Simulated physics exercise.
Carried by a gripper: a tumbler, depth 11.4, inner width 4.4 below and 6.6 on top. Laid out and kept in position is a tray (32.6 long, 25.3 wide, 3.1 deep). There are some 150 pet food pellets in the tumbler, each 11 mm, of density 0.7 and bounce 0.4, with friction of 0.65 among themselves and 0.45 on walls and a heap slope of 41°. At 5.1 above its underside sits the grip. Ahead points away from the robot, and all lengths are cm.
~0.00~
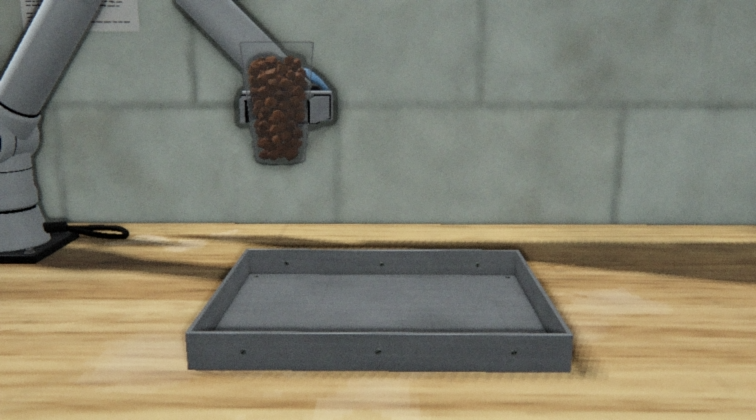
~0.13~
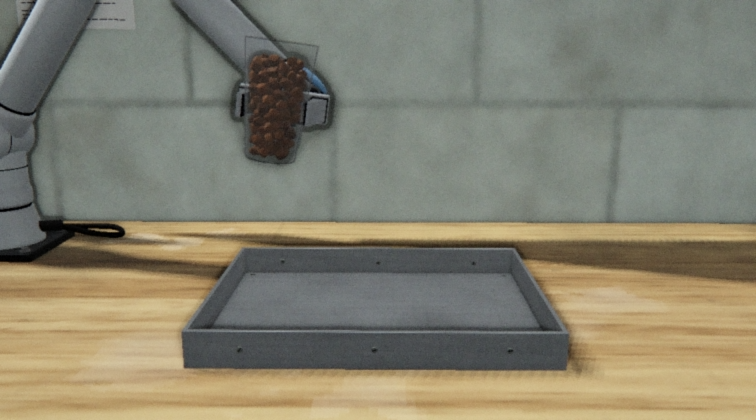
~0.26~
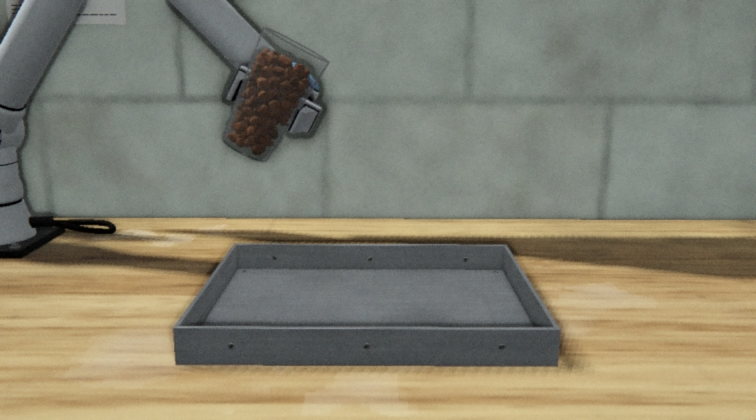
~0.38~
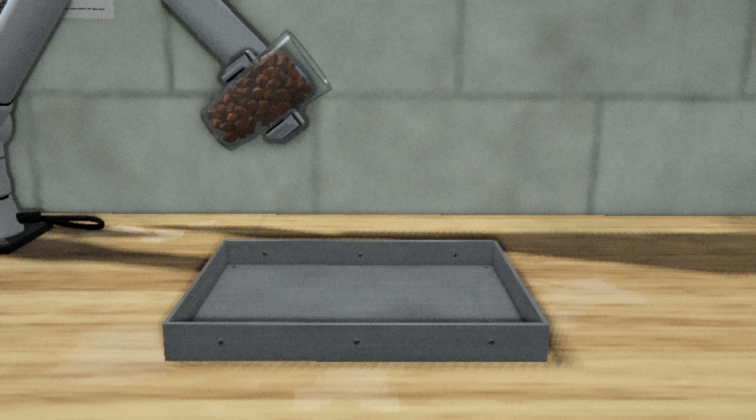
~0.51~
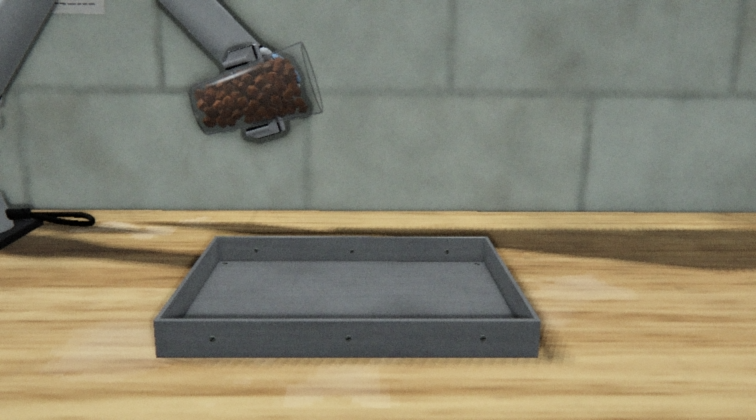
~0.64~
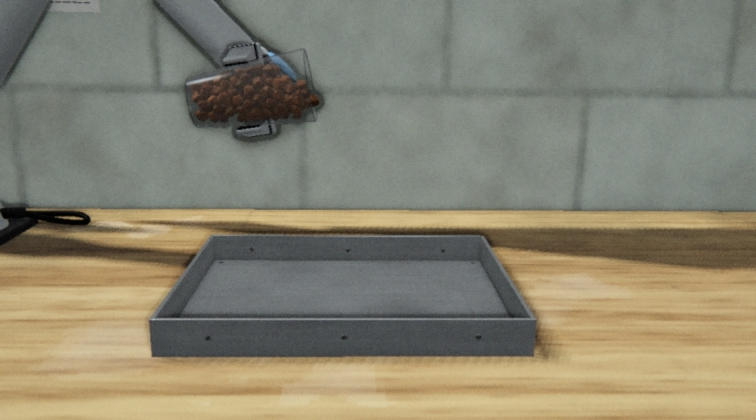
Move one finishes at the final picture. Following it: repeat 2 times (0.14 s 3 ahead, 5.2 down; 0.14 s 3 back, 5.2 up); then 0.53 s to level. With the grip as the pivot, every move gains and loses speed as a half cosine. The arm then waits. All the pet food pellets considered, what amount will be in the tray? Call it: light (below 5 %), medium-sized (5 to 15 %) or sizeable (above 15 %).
A medium-sized share.
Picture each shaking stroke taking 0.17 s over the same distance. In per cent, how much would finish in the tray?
In that case about 5 in a hundred.
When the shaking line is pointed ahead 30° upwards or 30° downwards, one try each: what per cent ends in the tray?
Estimates, in order: 95 % then 35 %.
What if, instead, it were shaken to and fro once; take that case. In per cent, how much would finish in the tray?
5 per cent.
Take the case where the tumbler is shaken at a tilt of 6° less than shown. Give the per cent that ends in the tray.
About 10 %.
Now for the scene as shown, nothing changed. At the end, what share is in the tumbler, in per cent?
I'd put it close to 90 per cent.
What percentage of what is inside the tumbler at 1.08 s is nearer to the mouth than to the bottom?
Share in the mouth half: About 50 %.
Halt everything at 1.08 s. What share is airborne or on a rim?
It amounts to roughly 1 in a hundred.
After 1.08 s, tilted 81° forward, highest piece 19 above the table; 143 in the tumbler, 10 in the tray, 1 in flight or on a rim.
After 1.51 s, tilted 29° forward, highest piece 26 above the table; 139 in the tumbler, 15 in the tray.
After 1.93 s, level, highest piece 27 above the table; 139 in the tumbler, 15 in the tray.
After 2.98 s, level, highest piece 27 above the table; 139 in the tumbler, 15 in the tray.
In the end, 139 in the tumbler, 15 in the tray. That is 10 % in the tray.
